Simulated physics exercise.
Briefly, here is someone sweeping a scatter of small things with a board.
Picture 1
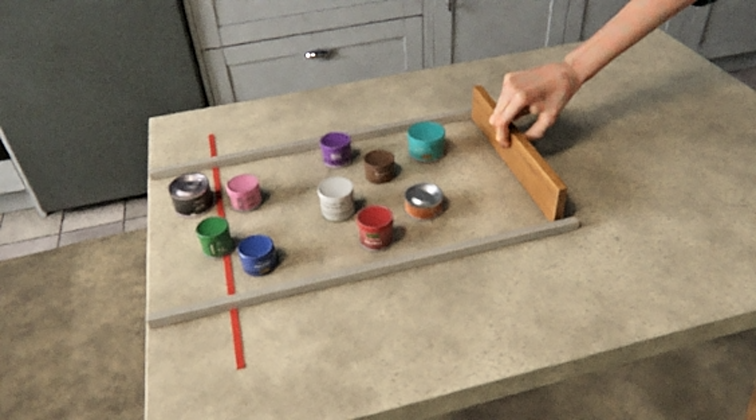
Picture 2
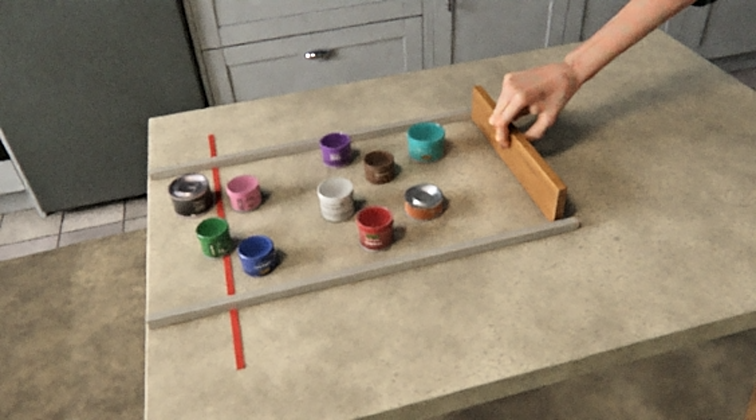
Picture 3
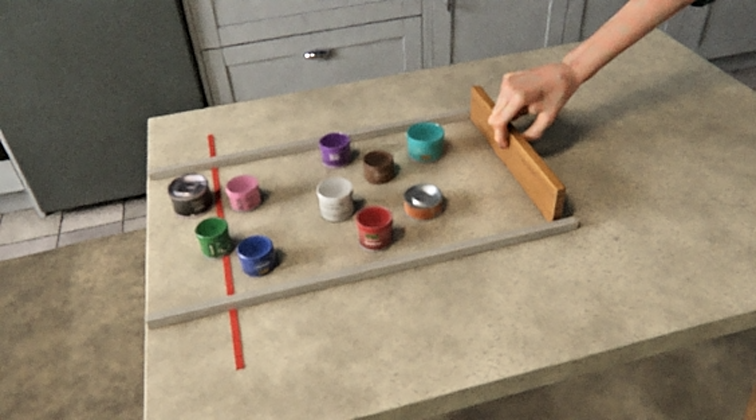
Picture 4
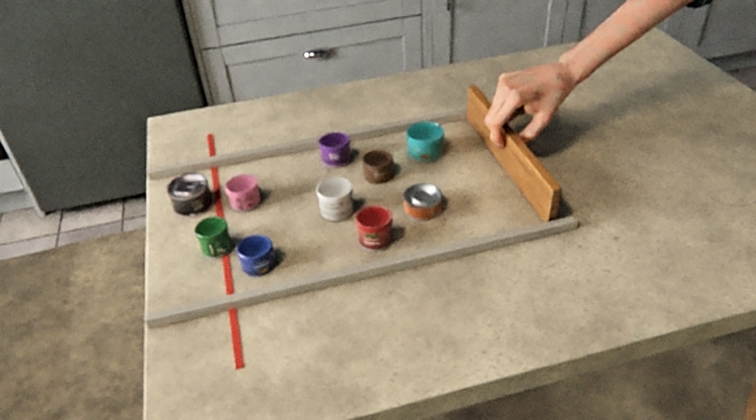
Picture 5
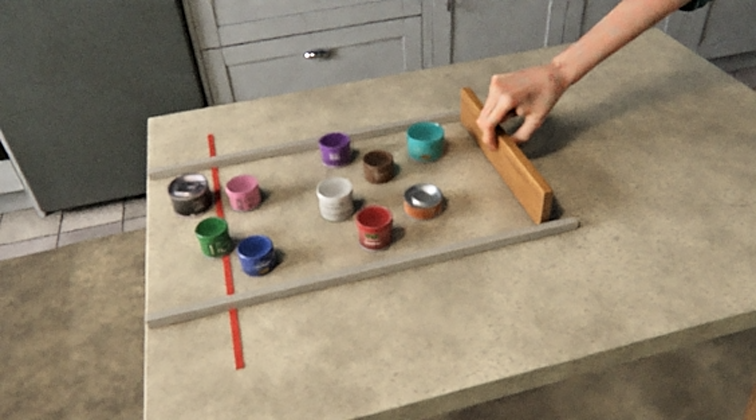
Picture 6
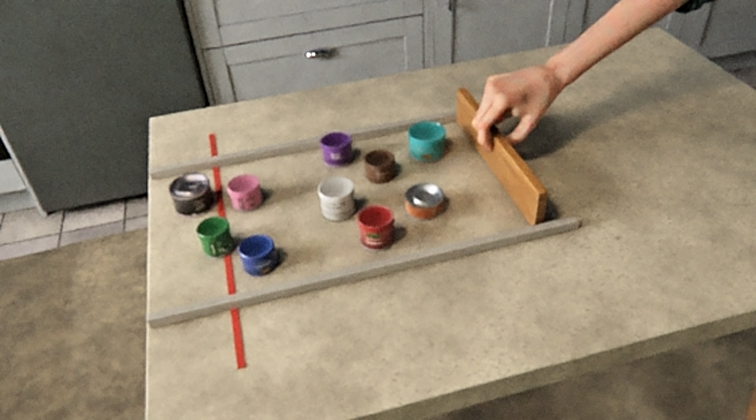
A hand slides a wooden board slightly left toward scattered colourful tubs on a table.
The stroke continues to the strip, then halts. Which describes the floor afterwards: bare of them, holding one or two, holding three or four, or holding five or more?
The floor is bare of them.
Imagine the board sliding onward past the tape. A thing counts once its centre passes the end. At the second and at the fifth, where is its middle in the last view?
At the first moment about (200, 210), at the next about (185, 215).
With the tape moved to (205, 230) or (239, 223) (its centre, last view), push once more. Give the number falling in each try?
Try 1: 1; try 2: 0.
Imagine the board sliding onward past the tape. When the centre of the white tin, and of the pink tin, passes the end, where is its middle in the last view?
The white tin puts it at (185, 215), the pink tin at (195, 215).
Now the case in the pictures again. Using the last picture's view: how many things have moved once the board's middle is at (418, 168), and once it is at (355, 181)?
At the first place 3, at the second 6.
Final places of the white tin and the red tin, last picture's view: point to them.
(180, 230) and (208, 272), approximately.
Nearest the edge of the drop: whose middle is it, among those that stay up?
It would be the black pot.
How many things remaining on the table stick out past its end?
Looks like 1 of them.
Early on, none off yet; black pot at rest near (192, 195); green tin at rest near (216, 238); pink tin at rest near (245, 193).
A while later, none off yet; black pot at rest near (192, 195); green tin at rest near (214, 239); pink tin travelled about its own width near (226, 200).
Finally, the number that fall off is zero.
